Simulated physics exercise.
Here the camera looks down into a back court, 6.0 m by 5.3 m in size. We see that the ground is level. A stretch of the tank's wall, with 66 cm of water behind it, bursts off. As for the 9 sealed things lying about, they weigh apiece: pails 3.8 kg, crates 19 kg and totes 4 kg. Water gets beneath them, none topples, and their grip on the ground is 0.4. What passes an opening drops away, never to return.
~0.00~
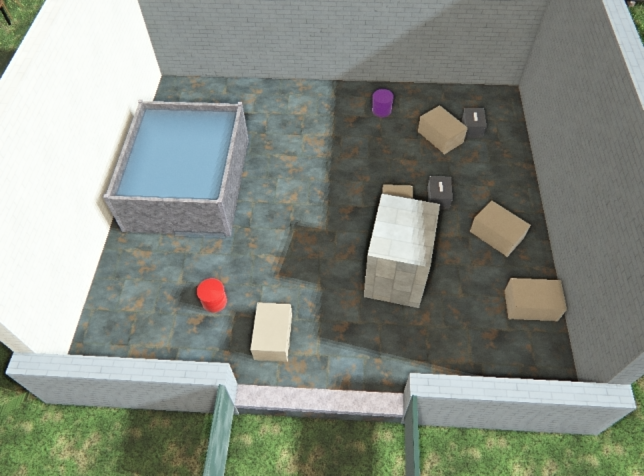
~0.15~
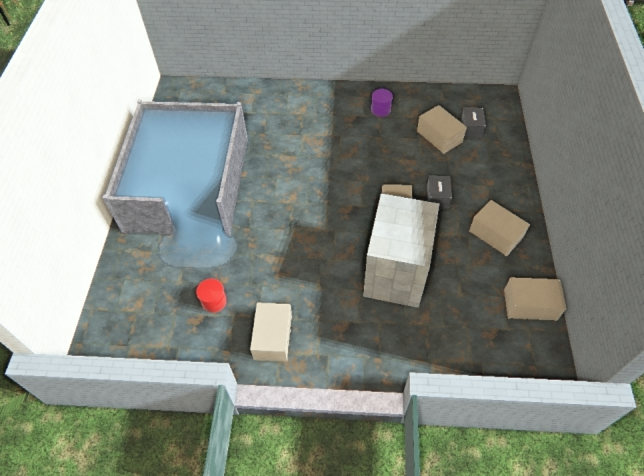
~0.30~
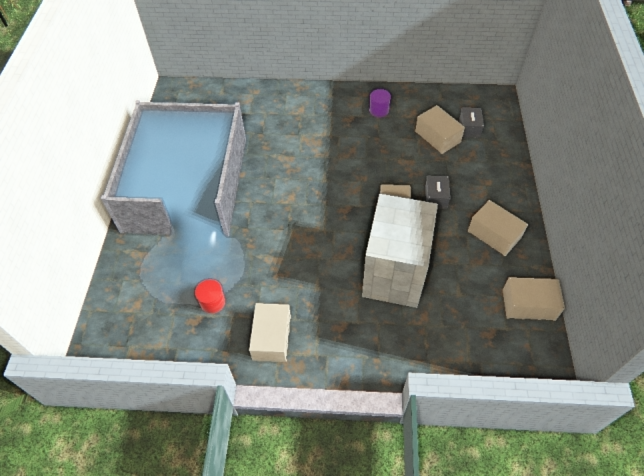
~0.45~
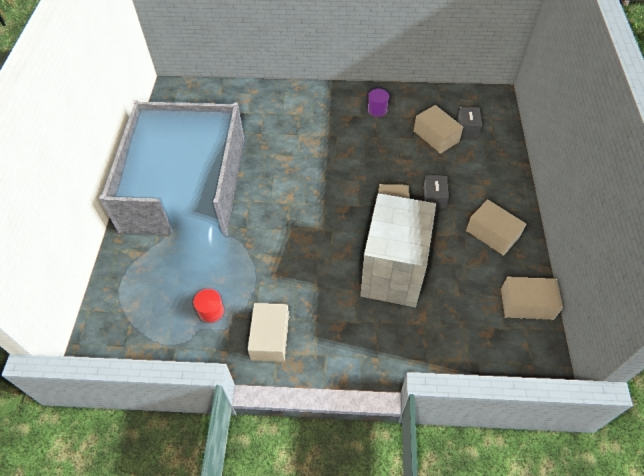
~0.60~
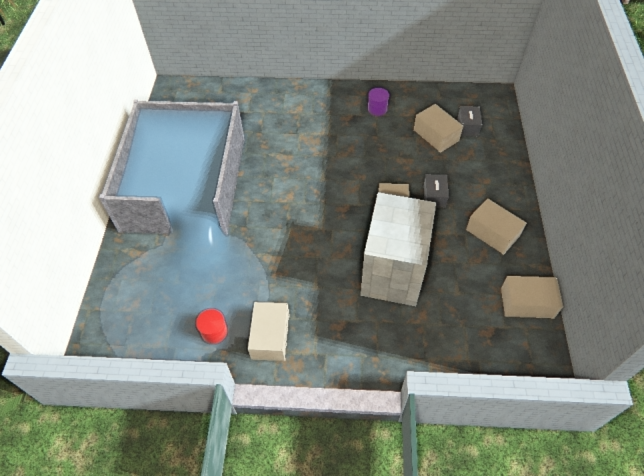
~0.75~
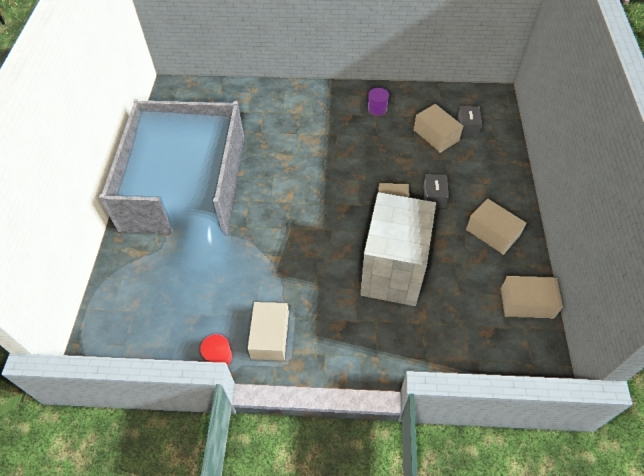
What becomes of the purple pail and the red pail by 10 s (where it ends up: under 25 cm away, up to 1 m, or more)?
In order: The purple pail remains where it was. The red pail ends up well away.
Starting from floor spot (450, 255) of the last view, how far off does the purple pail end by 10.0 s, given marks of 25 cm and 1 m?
Short answer: It goes only partway.
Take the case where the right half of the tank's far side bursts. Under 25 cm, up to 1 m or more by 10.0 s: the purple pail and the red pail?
With that failure, the purple pail covers a big distance, and the red pail keeps its spot.
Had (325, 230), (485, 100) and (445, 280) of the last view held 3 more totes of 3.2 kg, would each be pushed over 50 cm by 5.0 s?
Within it, within it, within it.
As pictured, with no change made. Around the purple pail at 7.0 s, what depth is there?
Depth approx. 0 cm.
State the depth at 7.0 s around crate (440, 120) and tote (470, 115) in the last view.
About 0 and 0 cm.
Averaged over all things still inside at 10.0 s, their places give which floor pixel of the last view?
(443, 178).
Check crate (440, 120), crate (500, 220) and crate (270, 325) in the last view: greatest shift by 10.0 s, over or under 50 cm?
Item by item, they came out below the mark, below the mark and above the mark.
After 2.0 s the purple pail is near (379, 95), 0.0 m from its start, aground; the red pail has gone out; 1 of 9 are out; 0 afloat.
After 4.5 s the purple pail is near (379, 95), 0.0 m from its start, aground; the red pail has gone out; 2 of 9 are out; 0 afloat.
After 7.0 s the purple pail is near (379, 95), 0.0 m from its start, aground; the red pail has gone out; 2 of 9 are out; 0 afloat.
After 10.0 s the purple pail is near (379, 95), 0.0 m from its start, aground; the red pail has gone out; 2 of 9 are out; 0 afloat.
